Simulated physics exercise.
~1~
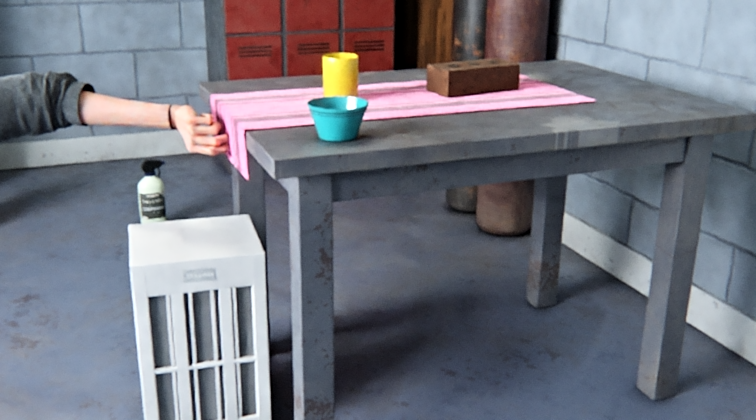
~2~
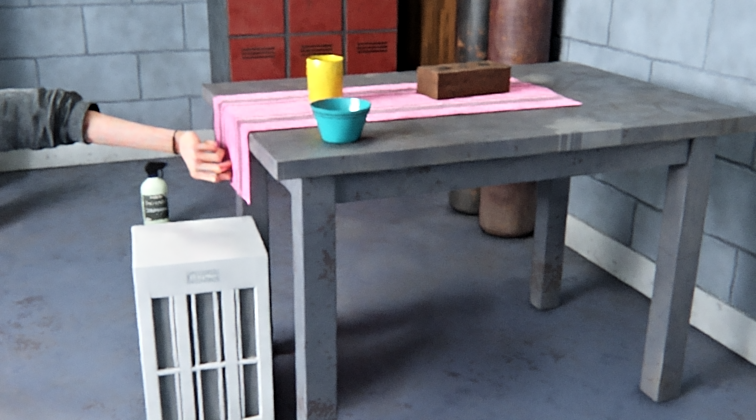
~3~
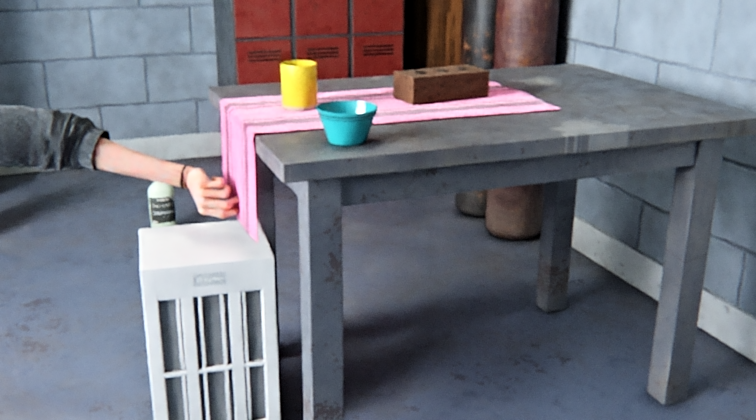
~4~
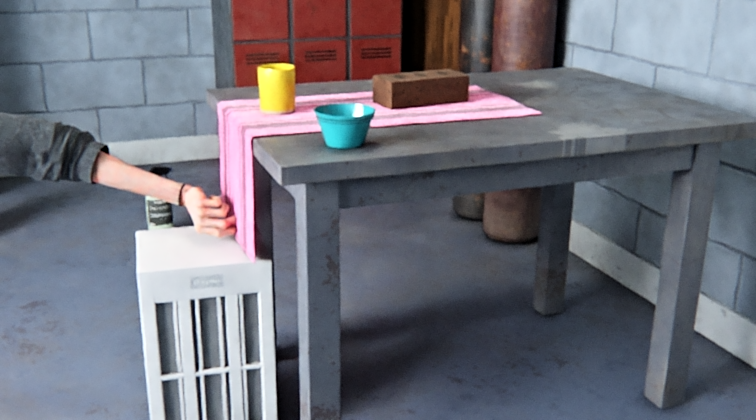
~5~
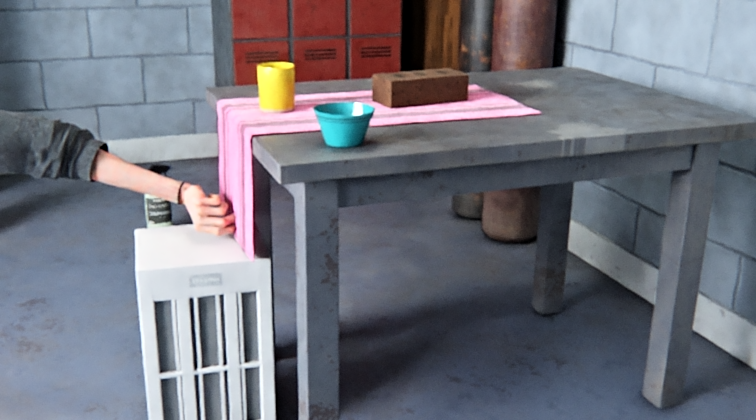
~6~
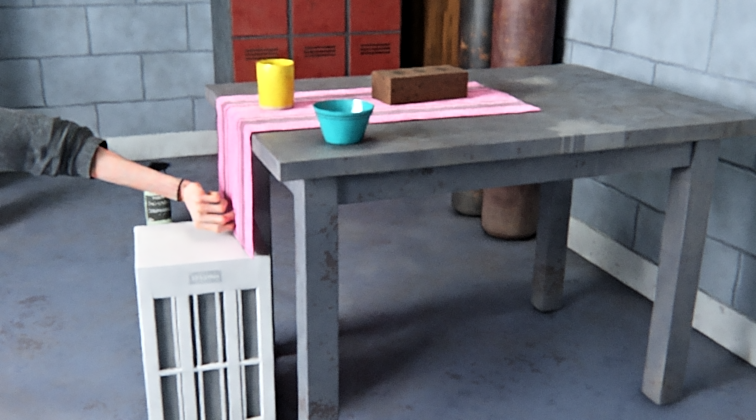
A hand pulling a pink cloth down onto a white crate, carrying a yellow mug and brick left, all staying on the table.
